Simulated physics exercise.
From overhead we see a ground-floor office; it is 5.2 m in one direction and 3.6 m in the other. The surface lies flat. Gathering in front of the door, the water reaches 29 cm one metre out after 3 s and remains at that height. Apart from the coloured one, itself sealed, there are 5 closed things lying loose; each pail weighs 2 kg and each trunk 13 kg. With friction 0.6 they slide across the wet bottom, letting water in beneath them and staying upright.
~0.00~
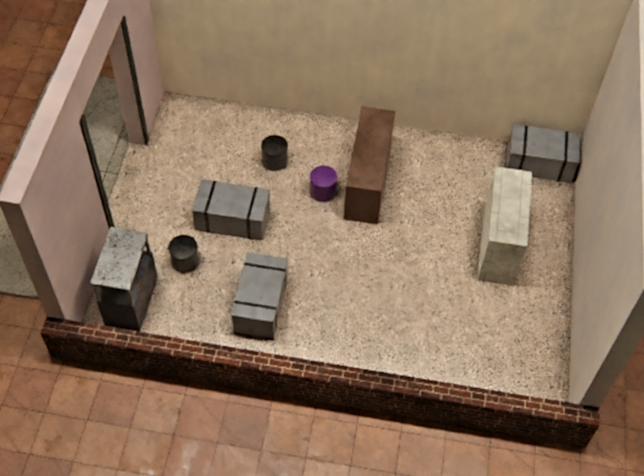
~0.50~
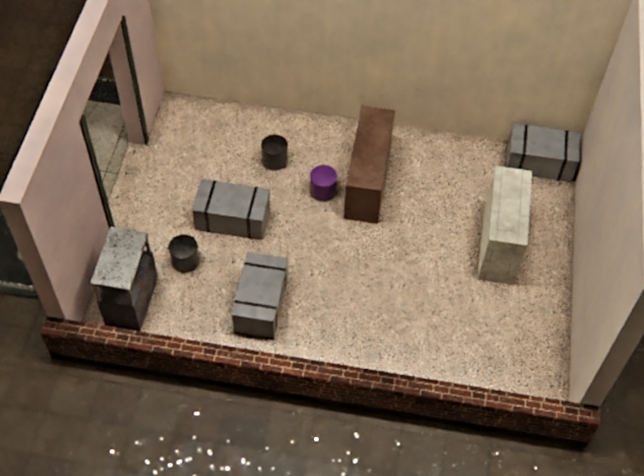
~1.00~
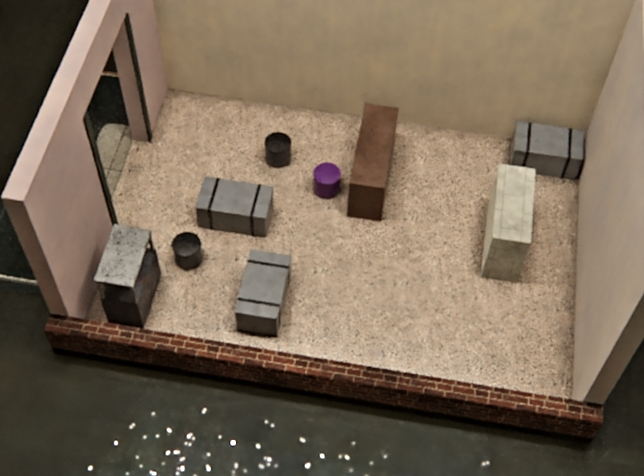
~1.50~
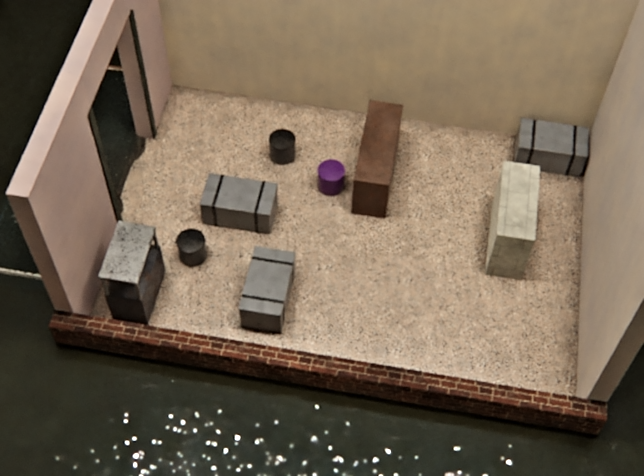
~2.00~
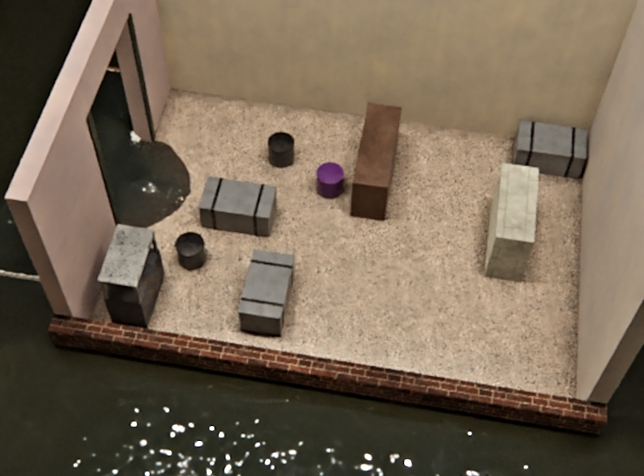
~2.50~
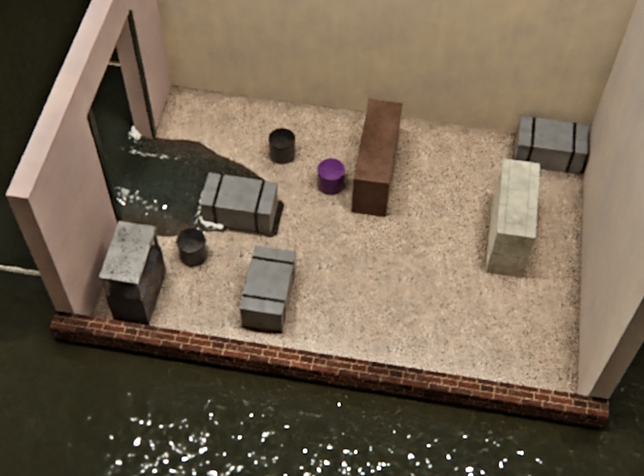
Dark water covering the ground outside a walled room, then spreading in through the left doorway around a strapped grey box.
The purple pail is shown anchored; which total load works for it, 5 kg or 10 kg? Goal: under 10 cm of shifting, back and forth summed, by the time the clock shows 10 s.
It is steadied by neither weight.
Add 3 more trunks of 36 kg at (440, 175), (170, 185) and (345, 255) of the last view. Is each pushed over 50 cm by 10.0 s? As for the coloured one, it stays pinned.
Order as asked: Stays within / goes beyond / goes beyond.
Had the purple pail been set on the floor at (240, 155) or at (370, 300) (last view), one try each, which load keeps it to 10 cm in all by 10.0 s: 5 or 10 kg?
At the first spot nothing offered works, at the second nothing offered works.
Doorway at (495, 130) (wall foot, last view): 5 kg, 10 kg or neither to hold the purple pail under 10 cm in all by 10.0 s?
I'd say the lighter one will work.
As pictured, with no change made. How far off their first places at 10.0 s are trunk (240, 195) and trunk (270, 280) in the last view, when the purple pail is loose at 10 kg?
The first is 350 cm from its start, the second 200 cm.
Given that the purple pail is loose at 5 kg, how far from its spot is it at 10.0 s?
Roughly 100 cm.
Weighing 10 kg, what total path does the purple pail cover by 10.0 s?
Total distance: Near 300 cm.
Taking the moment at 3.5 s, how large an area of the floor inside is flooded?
My estimate is roughly 6.0 m2.
After 3.5 s the purple pail would be 14 cm from its start with 5 kg and 0 cm from its start with 10 kg; 6 cm of water round it then.
After 4.5 s the purple pail would be 17 cm from its start with 5 kg and 17 cm from its start with 10 kg; 16 cm of water round it then.
After 7.0 s the purple pail would be 109 cm from its start with 5 kg and 68 cm from its start with 10 kg; 13 cm of water round it then.
After 10.0 s the purple pail would be 97 cm from its start with 5 kg and 256 cm from its start with 10 kg; 16 cm of water round it then.
